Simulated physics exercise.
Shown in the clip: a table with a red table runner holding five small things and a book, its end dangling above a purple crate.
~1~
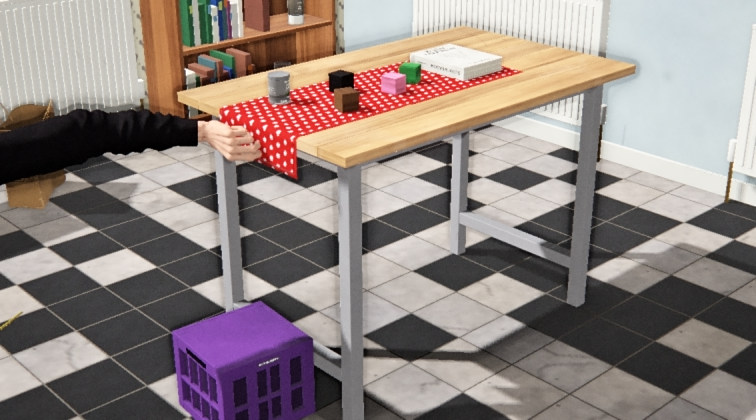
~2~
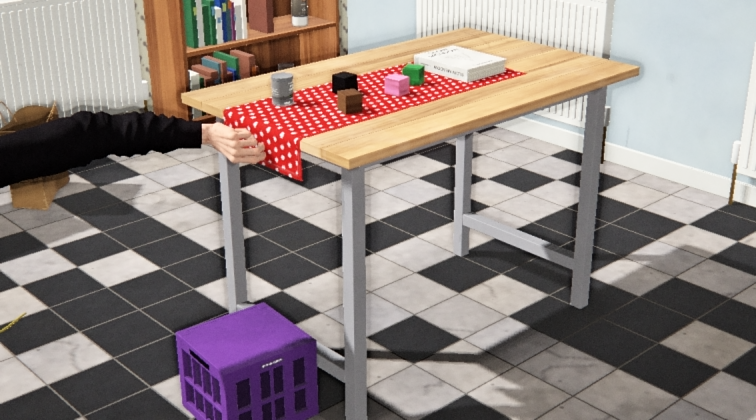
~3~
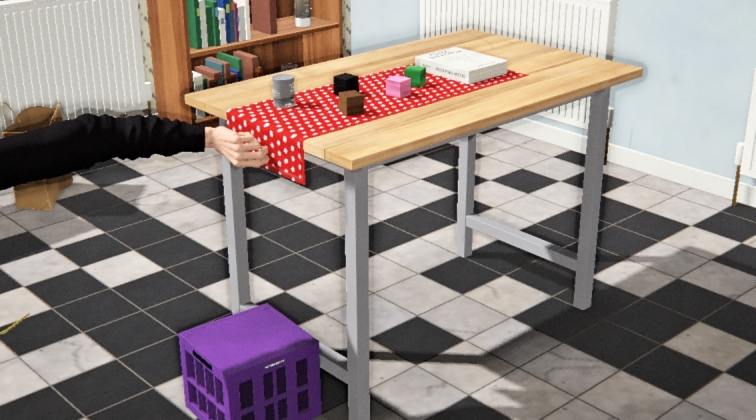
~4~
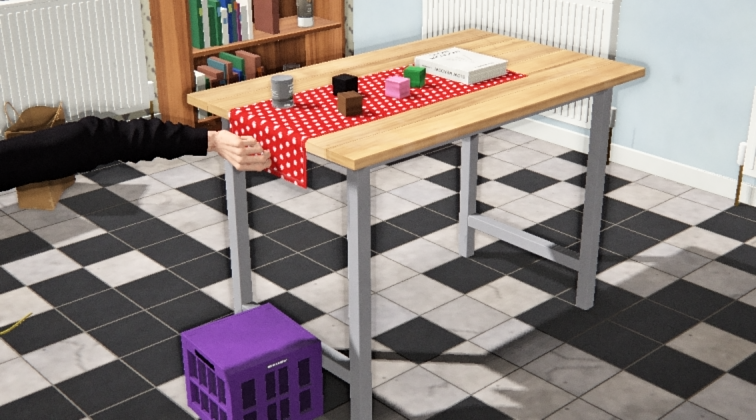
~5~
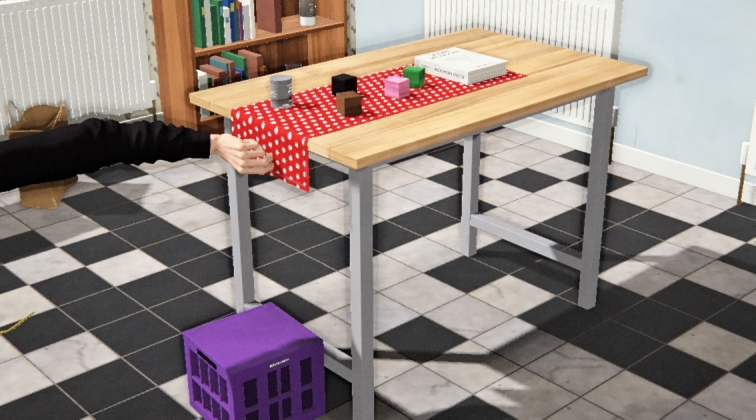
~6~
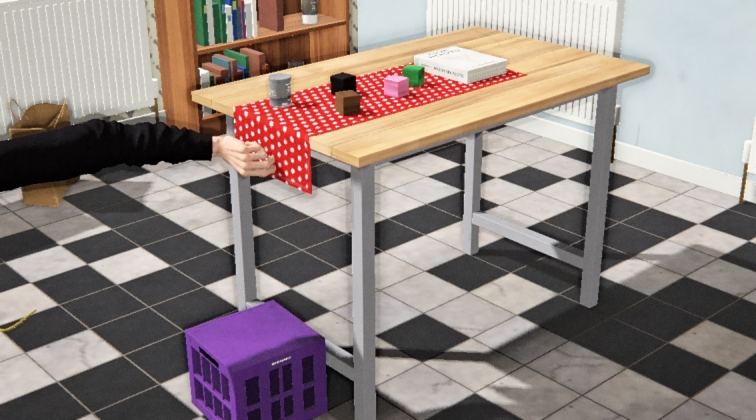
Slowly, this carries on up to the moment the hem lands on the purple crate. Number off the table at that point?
Four.
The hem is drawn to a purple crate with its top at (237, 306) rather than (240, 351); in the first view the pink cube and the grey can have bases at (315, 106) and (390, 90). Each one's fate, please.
In the end the pink cube is no longer on top and the grey can is still on top.
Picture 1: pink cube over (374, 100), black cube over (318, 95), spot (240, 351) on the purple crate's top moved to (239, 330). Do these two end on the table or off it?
Result: Pink cube gone, black cube gone.
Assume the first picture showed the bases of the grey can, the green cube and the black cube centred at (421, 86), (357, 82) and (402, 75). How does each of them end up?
In the end the grey can is still on top, the green cube is no longer on top, and the black cube is still on top.
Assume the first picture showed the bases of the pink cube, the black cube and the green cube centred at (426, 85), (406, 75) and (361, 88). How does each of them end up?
Pink cube stays, black cube stays, green cube gone.
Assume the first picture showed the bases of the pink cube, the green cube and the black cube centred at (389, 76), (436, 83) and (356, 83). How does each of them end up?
Here's how it goes: The pink cube remains in place, the green cube remains in place and the black cube leaves the top.
Soon after, hem near (273, 217); grey can gone.
Then, hem near (274, 276); grey can and brown cube gone.
Further on, hem on the crate; grey can, brown cube, black cube and pink cube gone.
At rest, hem on the crate; grey can, brown cube, black cube and pink cube gone. The answer is four.
